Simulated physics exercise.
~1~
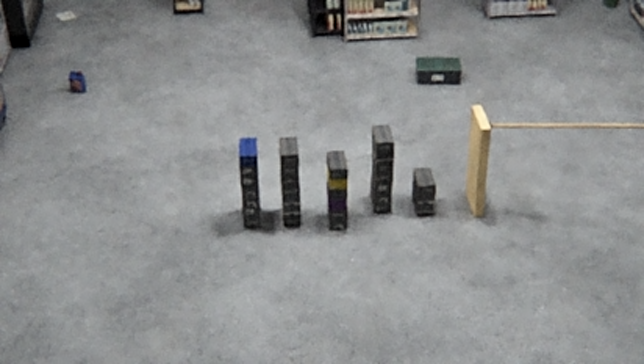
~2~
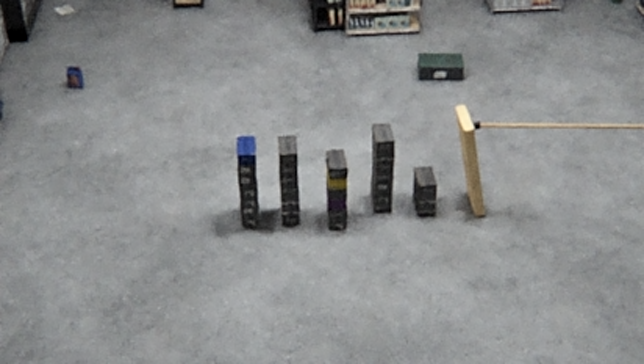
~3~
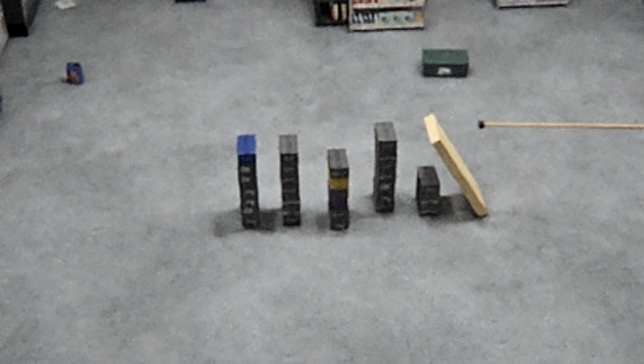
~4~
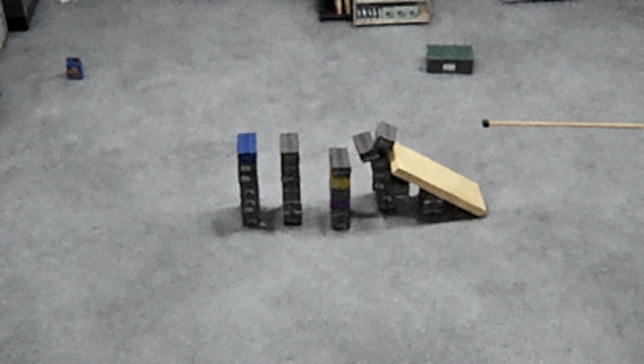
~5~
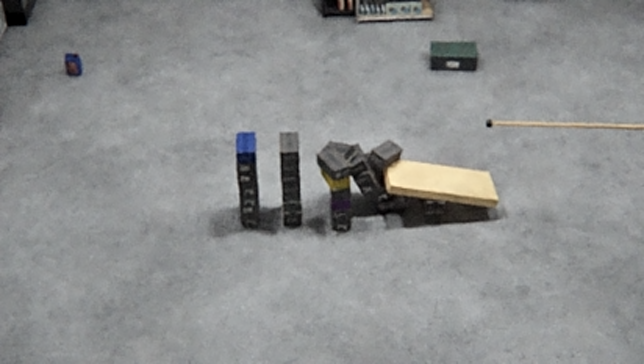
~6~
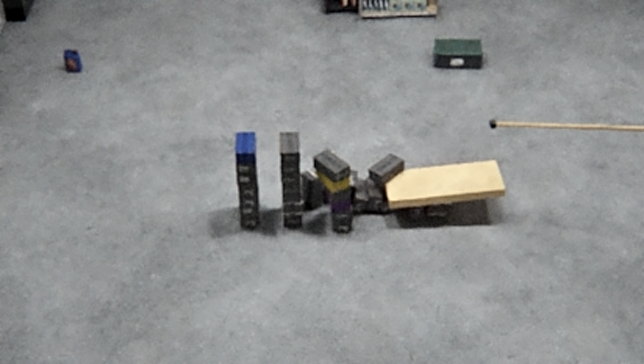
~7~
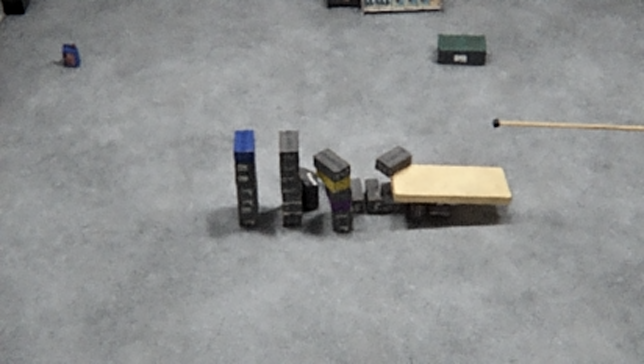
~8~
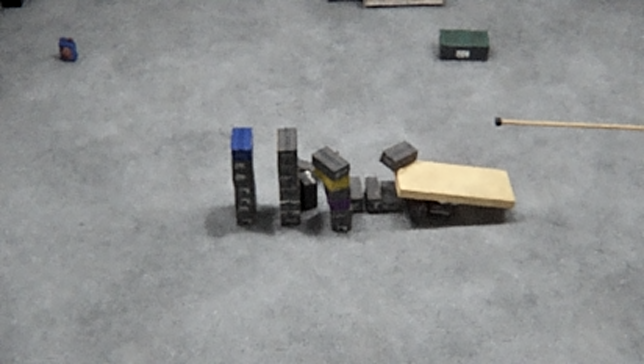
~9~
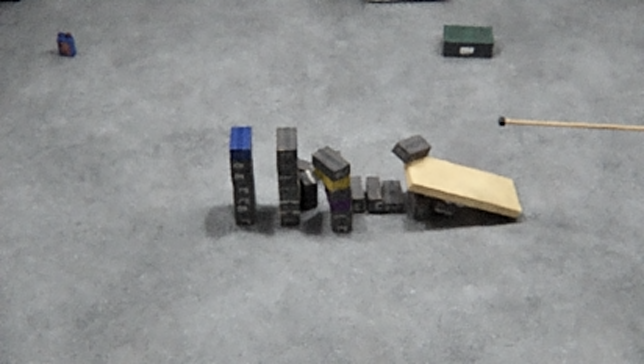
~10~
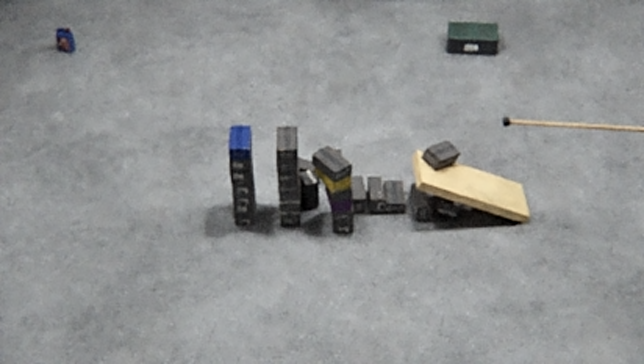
A wooden board, nudged by a long pole, tipped left onto the shortest pile and knocked apart the tall dark stack beside it, scattering boxes against the yellow-banded pile, which stayed up with its top askew, while the two leftmost stacks remained standing.
